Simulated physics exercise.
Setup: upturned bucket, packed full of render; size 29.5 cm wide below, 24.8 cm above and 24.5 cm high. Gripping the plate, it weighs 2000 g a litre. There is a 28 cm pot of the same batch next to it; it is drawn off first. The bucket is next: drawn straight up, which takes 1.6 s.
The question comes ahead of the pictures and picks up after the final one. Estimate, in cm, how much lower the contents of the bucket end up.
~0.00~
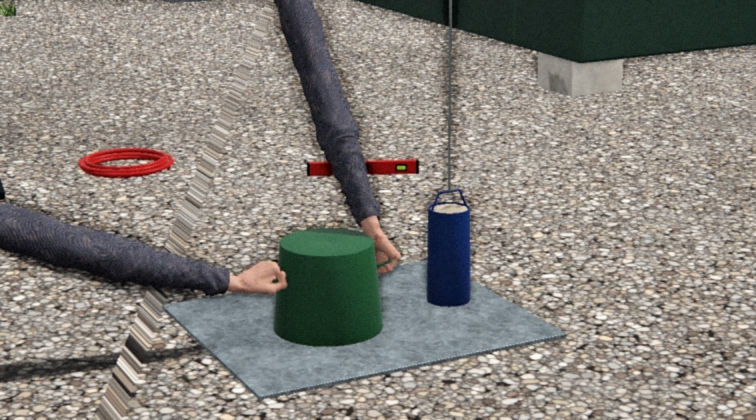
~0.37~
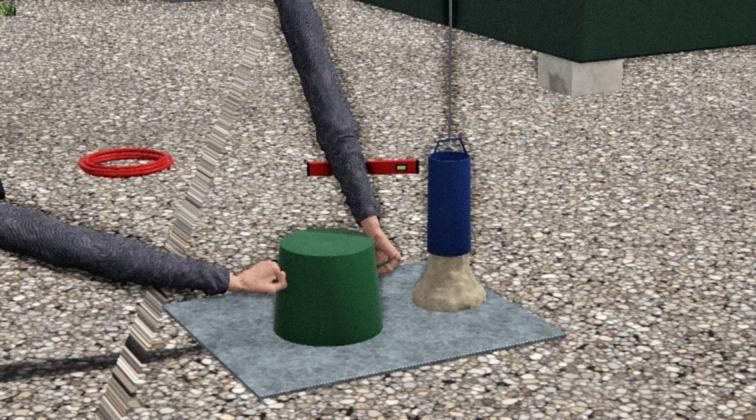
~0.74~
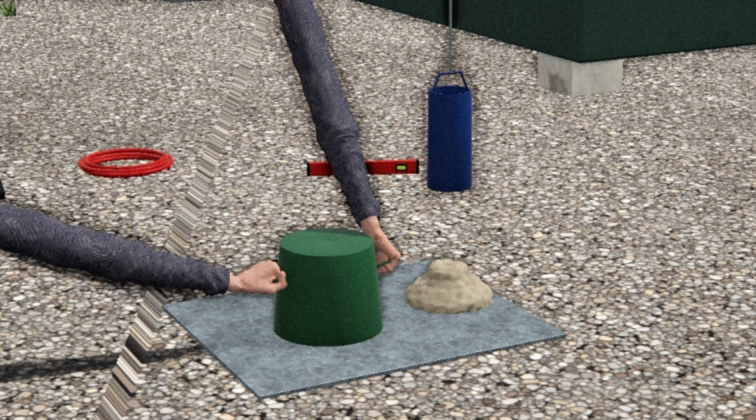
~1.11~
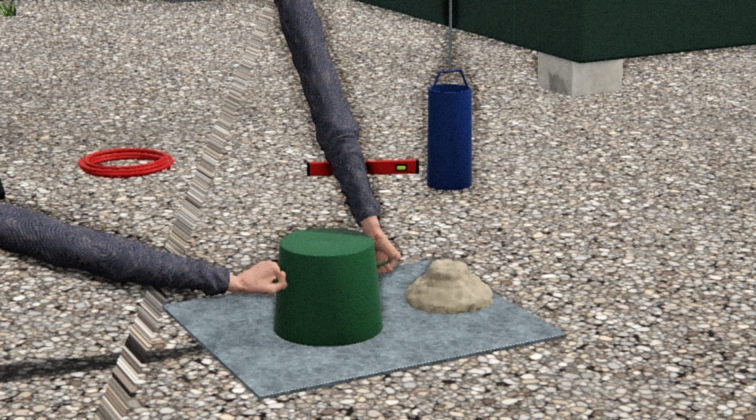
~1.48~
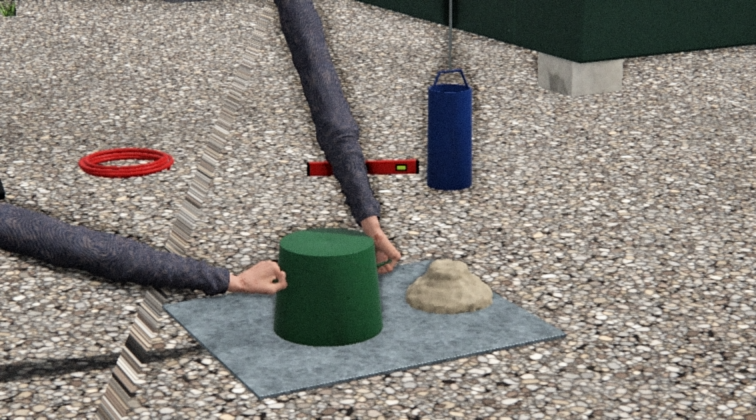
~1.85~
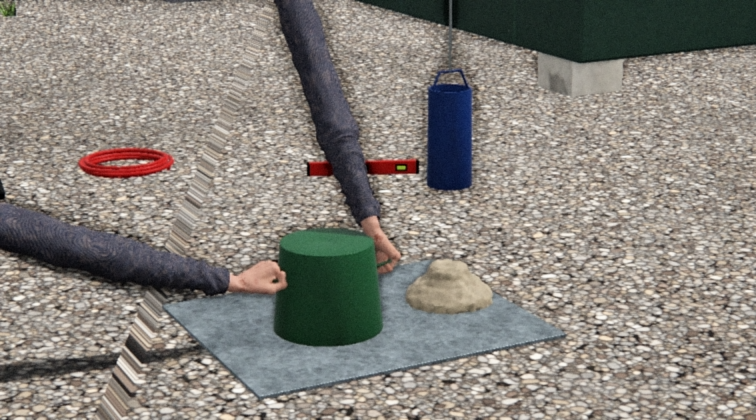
I would say roughly 10 centimetres lower.
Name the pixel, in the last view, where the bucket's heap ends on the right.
That point lies close to (410, 328) in the last picture.
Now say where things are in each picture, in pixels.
Middle of the pot's mouth at (449, 208), still down; middle of the bucket's top at (327, 242), not yet moved, in the first frame.
Middle of the pot's mouth at (449, 157), raised 15 cm; middle of the bucket's top at (327, 242), not yet moved, in the second frame.
Middle of the pot's mouth at (450, 91), raised 34 cm; the heap from the pot 11 cm high and 25 cm wide, top at (449, 265); middle of the bucket's top at (327, 242), not yet moved, in the third frame.
Middle of the pot's mouth at (450, 89), raised 35 cm; the heap from the pot 11 cm high and 25 cm wide, top at (449, 265); middle of the bucket's top at (327, 242), not yet moved, in the fourth frame.
Middle of the pot's mouth at (450, 89), raised 35 cm; the heap from the pot 11 cm high and 25 cm wide, top at (449, 265); middle of the bucket's top at (327, 242), not yet moved, in the fifth frame.
Middle of the pot's mouth at (450, 89), raised 35 cm; the heap from the pot 11 cm high and 25 cm wide, top at (449, 265); middle of the bucket's top at (327, 242), not yet moved, in the sixth frame.
By 2.2 s, the bucket is up 4.6 cm; the render has come down 1.9 cm to 23 cm and is 32 cm wide.
By 2.6 s, the bucket is up 14 cm; the render has come down 10 cm to 14 cm and is 45 cm wide.
By 3.0 s, the bucket is up 24 cm; the render has come down 10 cm to 14 cm and is 45 cm wide.
By 3.5 s, the bucket is clear; the render has come down 10 cm to 14 cm and is 45 cm wide.
By 4.1 s, at rest, the bucket is clear; the render has come down 10 cm to 14 cm and is 45 cm wide.
